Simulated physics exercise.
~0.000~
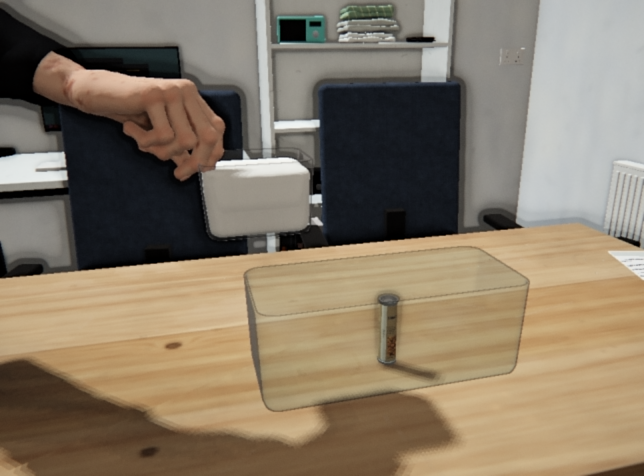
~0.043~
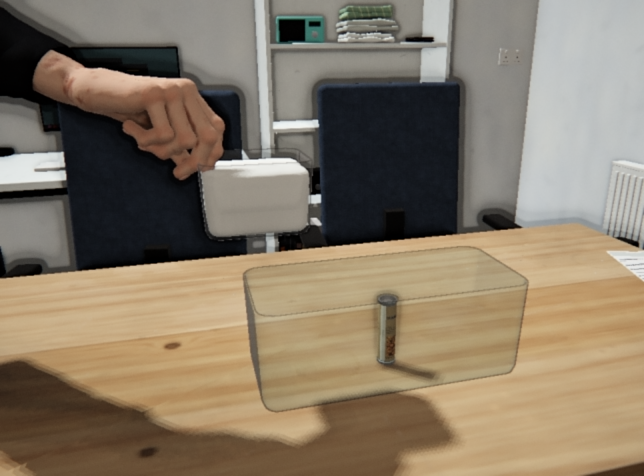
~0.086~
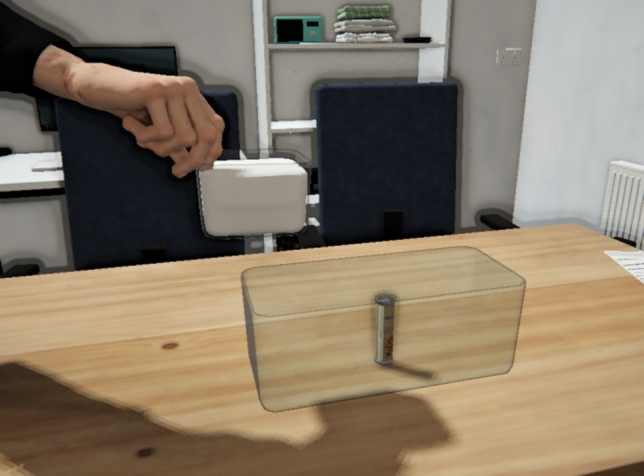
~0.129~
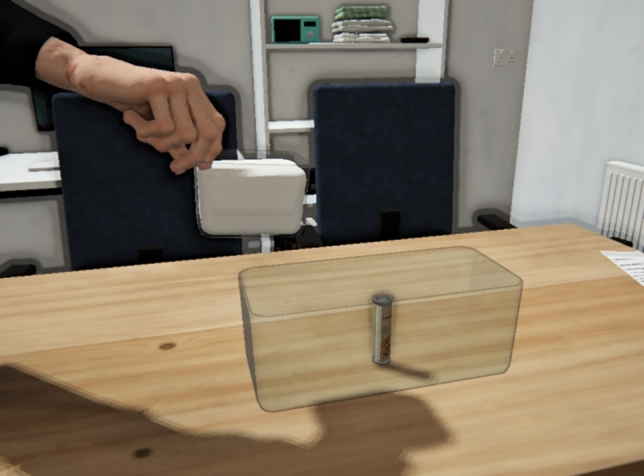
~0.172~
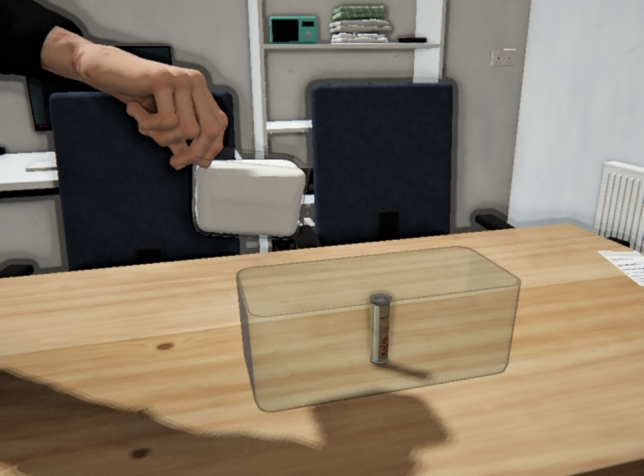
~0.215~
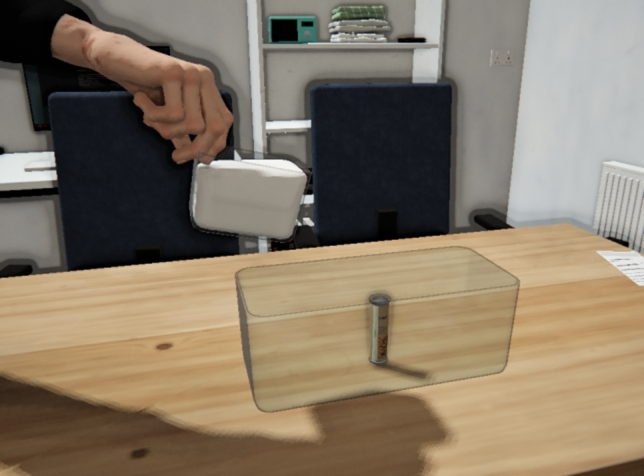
At the start, a hand holds a white box level above a wooden table, behind a clear, empty-looking long container with a small upright cylinder visible through it. The box then tilts slightly clockwise, its right side dipping, while the container and cylinder stay put.
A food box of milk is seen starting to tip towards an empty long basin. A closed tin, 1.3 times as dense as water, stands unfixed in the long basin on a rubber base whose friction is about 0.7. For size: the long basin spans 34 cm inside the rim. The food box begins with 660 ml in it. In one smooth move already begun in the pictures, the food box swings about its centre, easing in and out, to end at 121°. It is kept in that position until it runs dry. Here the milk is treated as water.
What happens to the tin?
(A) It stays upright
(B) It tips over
Option B: It tips over.
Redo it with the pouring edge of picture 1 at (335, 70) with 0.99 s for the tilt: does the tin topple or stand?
Then the tin remains standing.
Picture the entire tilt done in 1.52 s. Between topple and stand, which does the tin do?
Outcome - the tin remains standing.
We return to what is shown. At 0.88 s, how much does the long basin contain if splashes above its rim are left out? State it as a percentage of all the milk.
About 90 per cent.
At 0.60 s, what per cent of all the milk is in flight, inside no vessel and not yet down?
Roughly 34 percent.
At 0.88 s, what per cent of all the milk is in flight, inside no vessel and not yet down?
Something like 5 per cent is in the air then.
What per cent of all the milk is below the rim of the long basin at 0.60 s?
Some 20 per cent.
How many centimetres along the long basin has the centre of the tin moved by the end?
Around 6.5 cm.
Then, 0.60 s in, the tilt is 80° and 47 per cent is still to pour; the tin stands where it began.
Then, 0.88 s in, the tilt is 117° and 4 per cent is still to pour; the tin leans 8°.
Then, 1.17 s in, the tilt is 121° and 0 per cent is still to pour; the tin leans 56°.
Then, 1.49 s in, the tilt is 121° and 0 per cent is still to pour; the tin lies on its side.
Finally, the tin lies on its side.
